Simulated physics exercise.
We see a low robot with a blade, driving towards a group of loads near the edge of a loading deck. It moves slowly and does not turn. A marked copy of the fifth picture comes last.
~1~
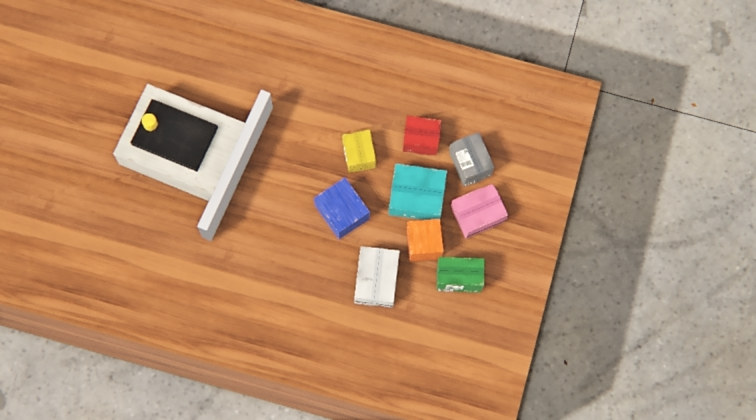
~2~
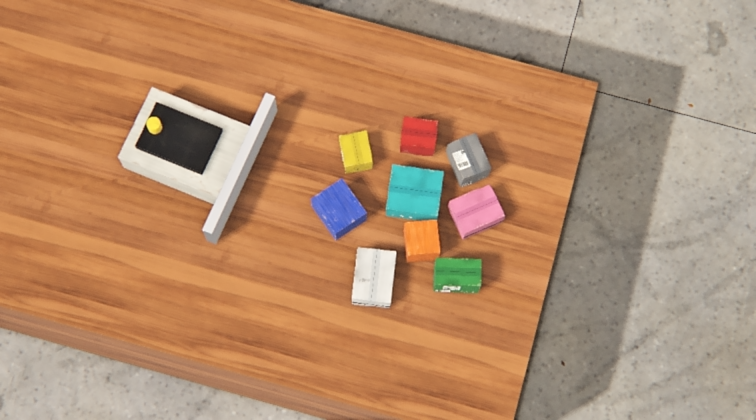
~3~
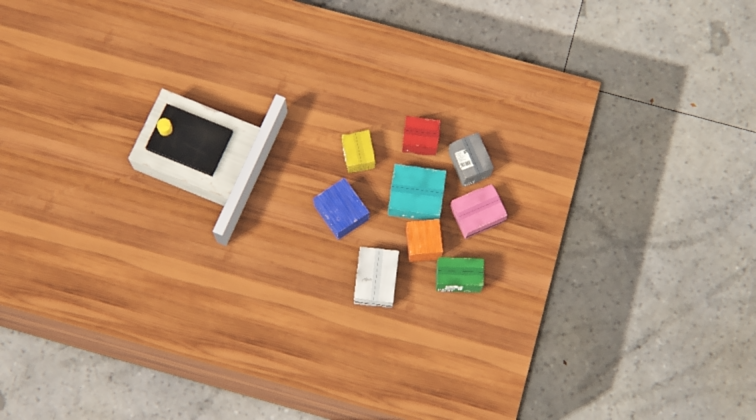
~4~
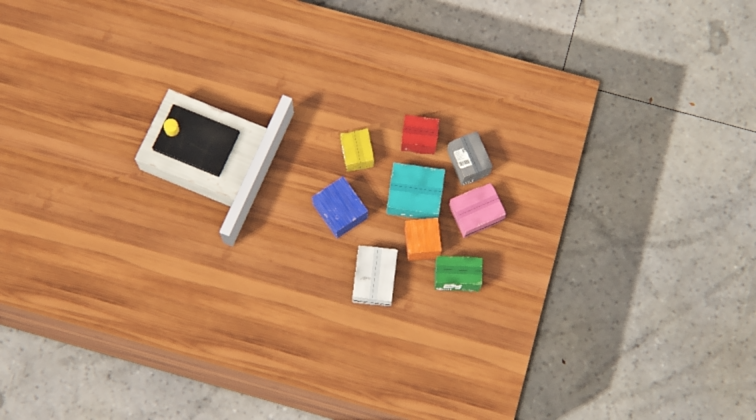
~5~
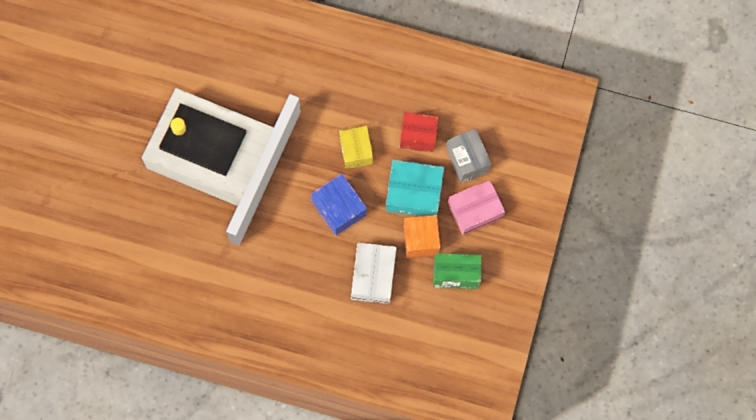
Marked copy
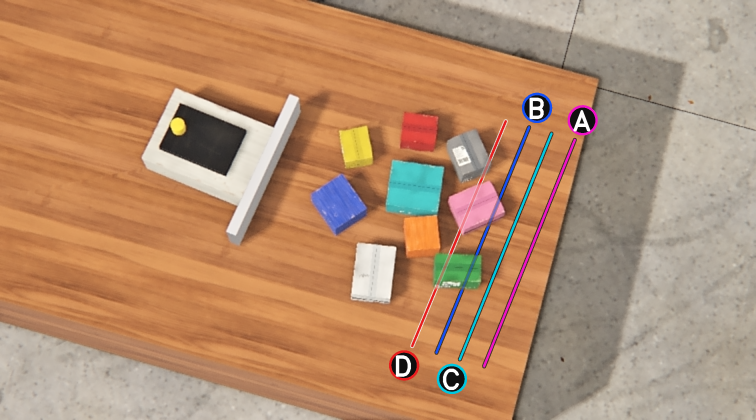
We see a low white robot with a wide front blade on a wooden deck, creeping slowly to the right without turning, toward a cluster of nine colored boxes and crates, which stay in place with a gap still remaining.
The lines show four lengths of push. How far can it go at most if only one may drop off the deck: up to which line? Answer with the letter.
Stop at B.
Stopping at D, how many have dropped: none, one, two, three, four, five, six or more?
One.
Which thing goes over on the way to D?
The pink box.
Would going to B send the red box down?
No.
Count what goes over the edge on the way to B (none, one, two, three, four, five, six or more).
In all, one.
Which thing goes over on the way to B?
The pink box.
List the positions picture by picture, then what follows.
The first frame shows white box (377, 277); green parcel (460, 275); red box (422, 137).
The second frame shows robot (184, 140); blue crate (339, 209).
The third frame shows robot (195, 142); pink box (479, 211).
The fourth frame shows robot (201, 142); orange crate (423, 239).
The fifth frame shows robot (208, 141); white box (374, 274); green parcel (457, 271); red box (419, 133).
On the copy, A at (530, 251); B at (484, 238); C at (507, 244); D at (460, 231).
On B. First, robot (287, 163); yellow parcel (378, 161); blue crate (370, 215).
Then, robot (367, 185); pink box (545, 221); orange crate (486, 256).
Finally, robot (427, 202); pink box over the edge; orange crate (539, 273); one fallen.
By contrast, A drops four; C drops four; D is within the limit but short.
